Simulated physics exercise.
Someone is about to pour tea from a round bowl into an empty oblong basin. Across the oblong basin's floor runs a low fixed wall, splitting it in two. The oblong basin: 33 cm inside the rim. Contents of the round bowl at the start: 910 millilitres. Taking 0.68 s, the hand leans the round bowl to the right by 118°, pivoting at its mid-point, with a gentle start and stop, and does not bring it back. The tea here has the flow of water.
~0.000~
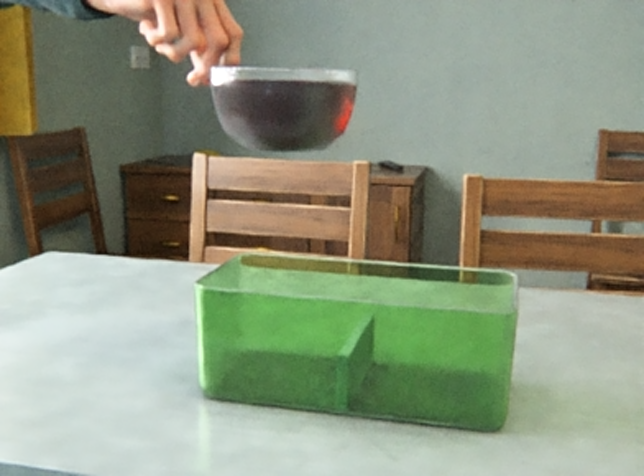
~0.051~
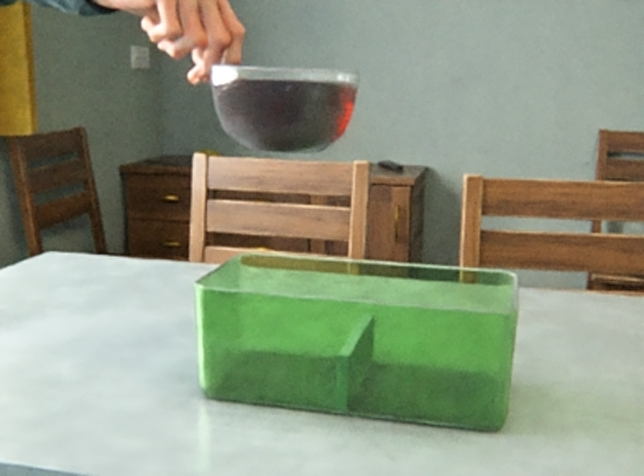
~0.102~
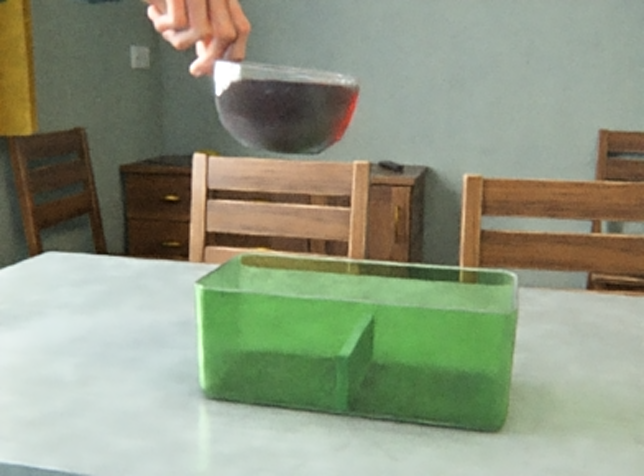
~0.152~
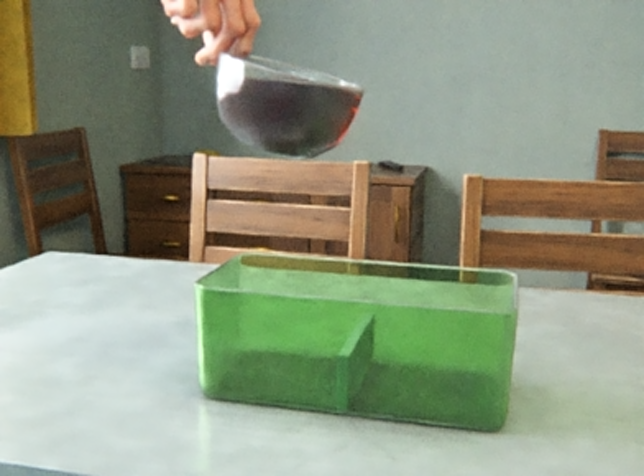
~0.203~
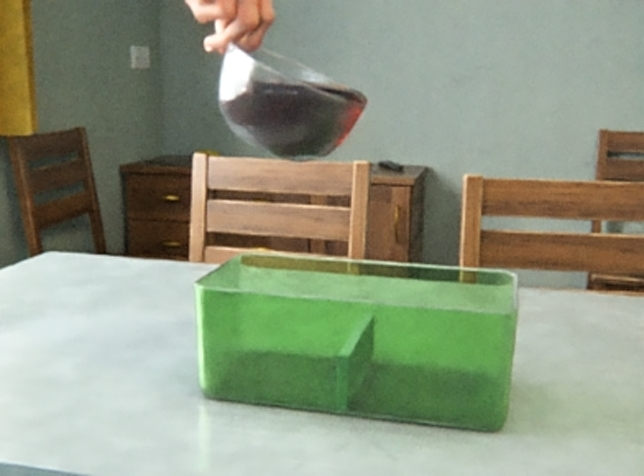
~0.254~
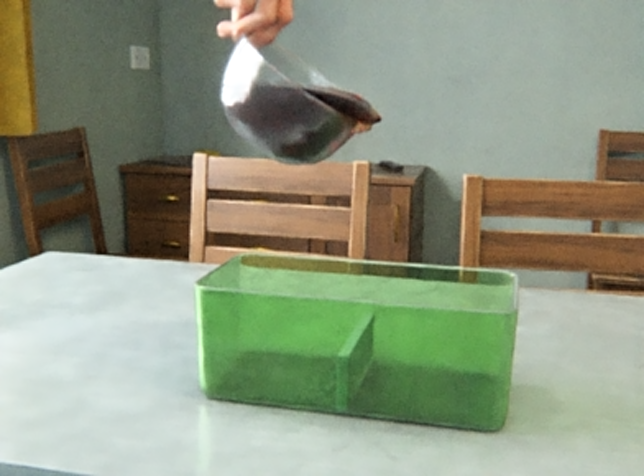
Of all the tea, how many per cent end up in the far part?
Roughly 80 per cent.
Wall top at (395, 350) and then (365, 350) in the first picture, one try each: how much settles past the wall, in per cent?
Around 45 and 70 percent, in that order.
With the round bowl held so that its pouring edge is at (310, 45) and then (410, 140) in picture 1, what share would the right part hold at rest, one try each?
Try 1: Approx. 60 %; try 2: Approx. 90 %.
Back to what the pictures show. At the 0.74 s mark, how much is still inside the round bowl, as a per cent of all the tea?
I reckon near 0 per cent still sits there.
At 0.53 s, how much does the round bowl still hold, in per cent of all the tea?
I'd estimate some 14 % remains.
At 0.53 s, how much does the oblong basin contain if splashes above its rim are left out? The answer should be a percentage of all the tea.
40 %, roughly.
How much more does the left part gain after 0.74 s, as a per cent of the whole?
Close to 5% of the whole.
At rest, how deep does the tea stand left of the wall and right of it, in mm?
Some 6 mm on the left and some 32 mm on the right.
By 0.53 s the tilt is 105° and 13 per cent is still to pour, 0 is left of the wall and 40 right of it.
By 0.74 s the tilt is 118° and 0 per cent is still to pour, 12 is left of the wall and 78 right of it.
By 0.95 s the tilt is 118° and 0 per cent is still to pour, 17 is left of the wall and 80 right of it.
By 1.18 s the tilt is 118° and 0 per cent is still to pour, 18 is left of the wall and 80 right of it.
At rest 18 per cent lies left of the wall, 80 right of it and 2 outside.
